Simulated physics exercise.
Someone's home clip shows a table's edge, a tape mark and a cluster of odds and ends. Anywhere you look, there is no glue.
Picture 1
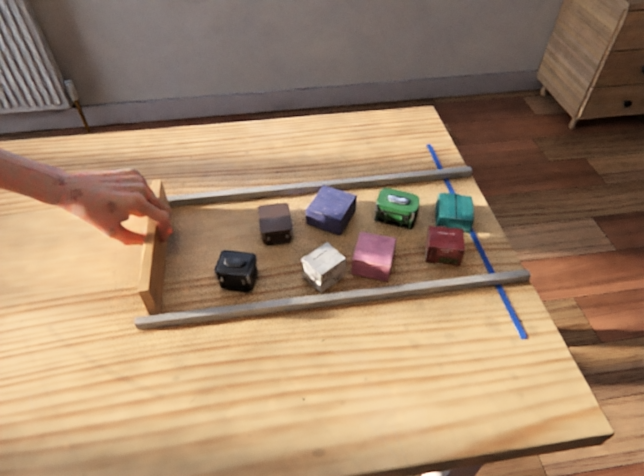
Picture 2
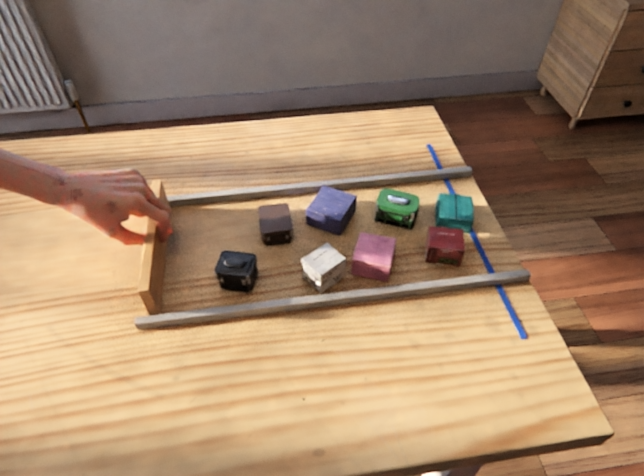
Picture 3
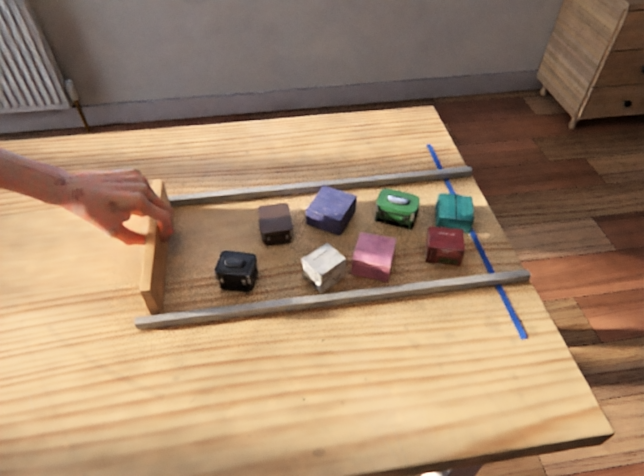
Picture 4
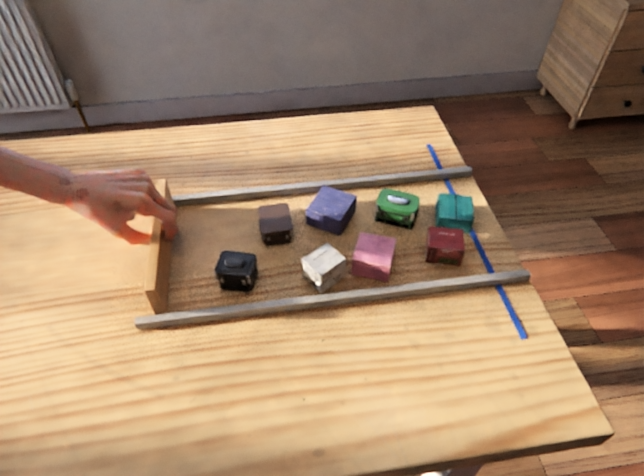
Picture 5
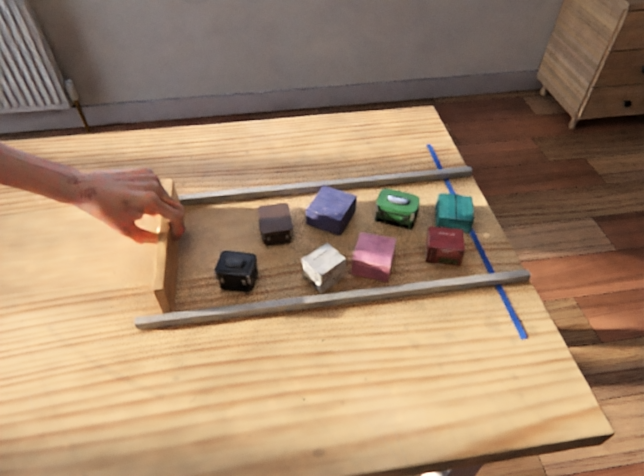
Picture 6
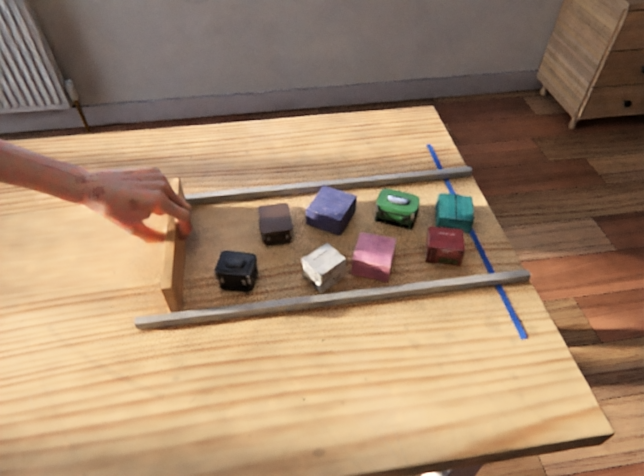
On a wooden table near its edge, a hand holds an upright board between two grey rails, with eight small coloured boxes and blocks spread out to its right, near a strip of blue tape. After barely moving at first, the hand slides the board slightly right, while the objects stay still.
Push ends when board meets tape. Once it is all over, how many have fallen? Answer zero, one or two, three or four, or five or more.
When it is over, five or more have fallen.
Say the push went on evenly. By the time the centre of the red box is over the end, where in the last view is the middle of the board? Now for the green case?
About (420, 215), and (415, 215) for the other.
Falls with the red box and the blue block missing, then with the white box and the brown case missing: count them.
4, then 4.
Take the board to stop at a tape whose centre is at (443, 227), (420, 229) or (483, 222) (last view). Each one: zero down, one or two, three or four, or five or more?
3 or 4; just one or two; at least five.
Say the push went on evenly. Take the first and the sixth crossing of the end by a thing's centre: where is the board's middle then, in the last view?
Roughly (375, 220) for the earlier crossing, roughly (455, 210) for the later one.
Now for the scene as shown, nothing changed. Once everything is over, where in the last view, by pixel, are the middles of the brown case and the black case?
Near (476, 204) and (499, 239).
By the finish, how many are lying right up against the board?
The figure is 2.
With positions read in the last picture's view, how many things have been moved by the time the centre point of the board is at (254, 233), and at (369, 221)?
So far 1, and 8 at the second.
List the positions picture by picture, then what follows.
The first frame shows turquoise box (454, 213); red box (444, 246); green case (397, 208); board (156, 244); tape (468, 224).
The second frame shows red box (444, 246); pink block (374, 257).
The third frame shows green case (397, 208); blue block (332, 210).
The fourth frame shows turquoise box (454, 213); board (162, 243).
The fifth frame shows red box (444, 246); white box (324, 268).
The sixth frame shows turquoise box (454, 213); red box (444, 246); green case (397, 208); board (176, 242); tape (468, 224).
Soon after, none off yet; turquoise box at rest near (454, 213); red box at rest near (444, 246); green case at rest near (397, 208).
By the end, the number that fall off is five or more; fallen, white box, blue block, pink block, green case, red box and turquoise box.
